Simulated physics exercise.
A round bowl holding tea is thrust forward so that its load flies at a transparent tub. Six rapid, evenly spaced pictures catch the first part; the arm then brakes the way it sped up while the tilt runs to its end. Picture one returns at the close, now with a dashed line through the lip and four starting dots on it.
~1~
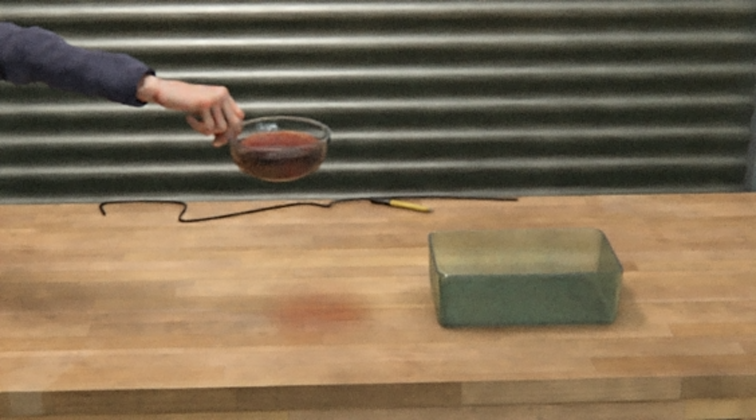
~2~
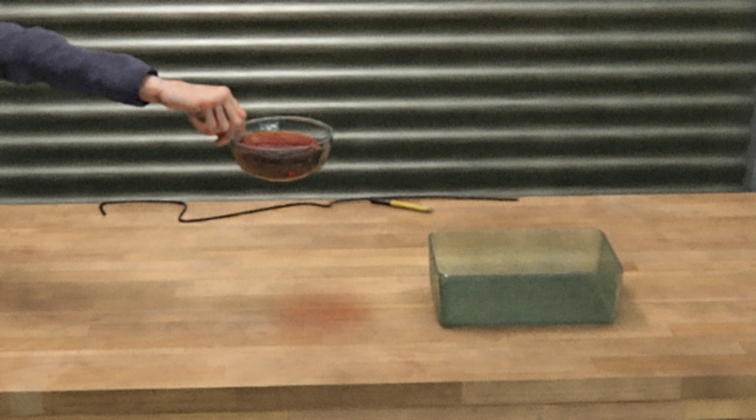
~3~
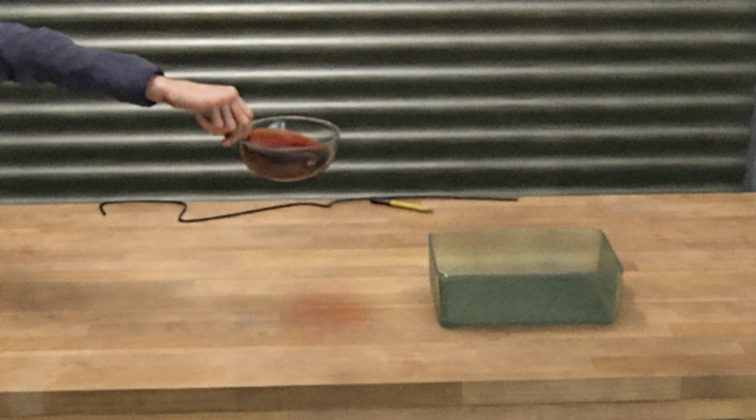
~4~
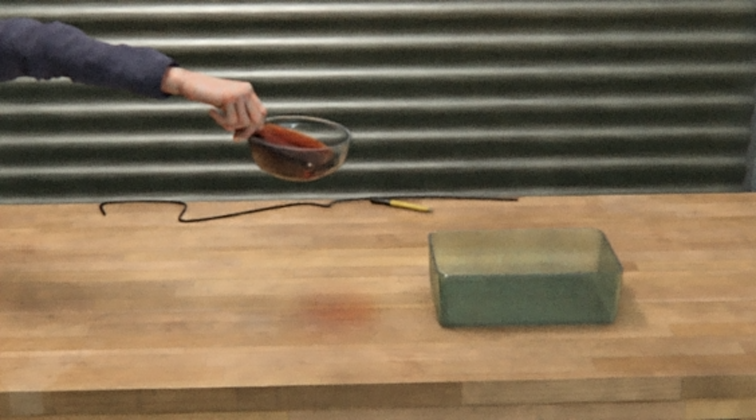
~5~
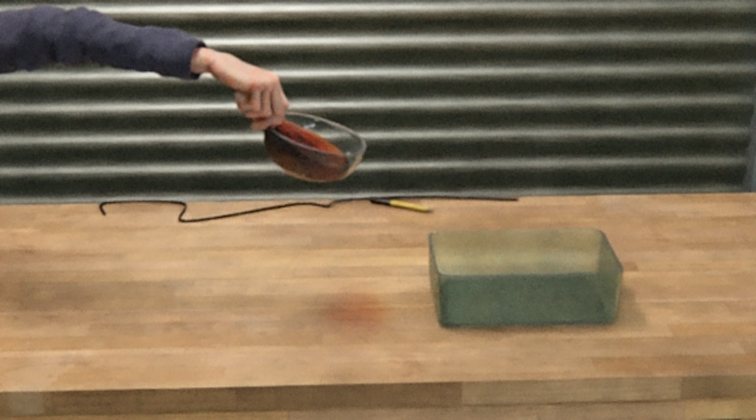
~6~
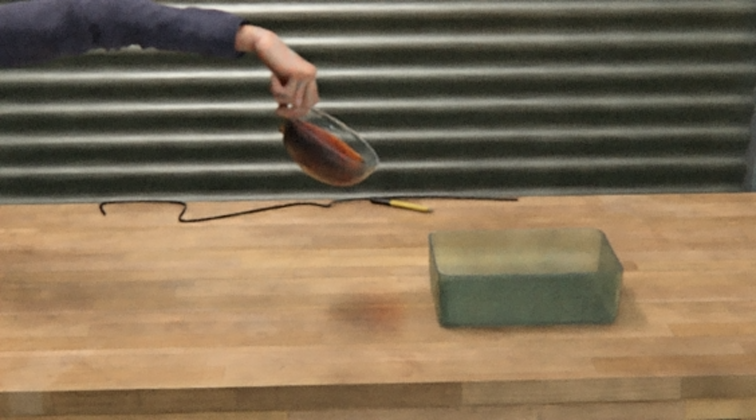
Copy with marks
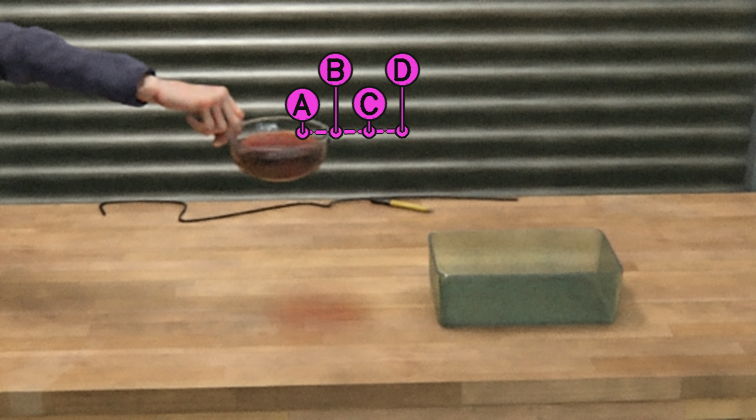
Above a wooden table, a hand moves a glass bowl of reddish liquid right, tilting it.
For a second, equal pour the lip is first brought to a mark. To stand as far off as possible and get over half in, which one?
Take A.
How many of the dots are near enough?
All of the four.
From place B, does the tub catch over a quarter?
Yes, clearly.
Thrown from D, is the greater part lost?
No.
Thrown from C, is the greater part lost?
No, not at all.
In magenta, A at (302, 132); B at (335, 131); C at (369, 131); D at (402, 131).
For place A, about 68 % lands in the tub, 21 % falls short and 11 % goes beside or beyond.
For place B, about 83 % lands in the tub, 6 % falls short and 11 % goes beside or beyond.
For place C, about 81 % lands in the tub, 3 % falls short and 16 % goes beside or beyond.
For place D, about 75 % lands in the tub, 5 % falls short and 21 % goes beside or beyond.
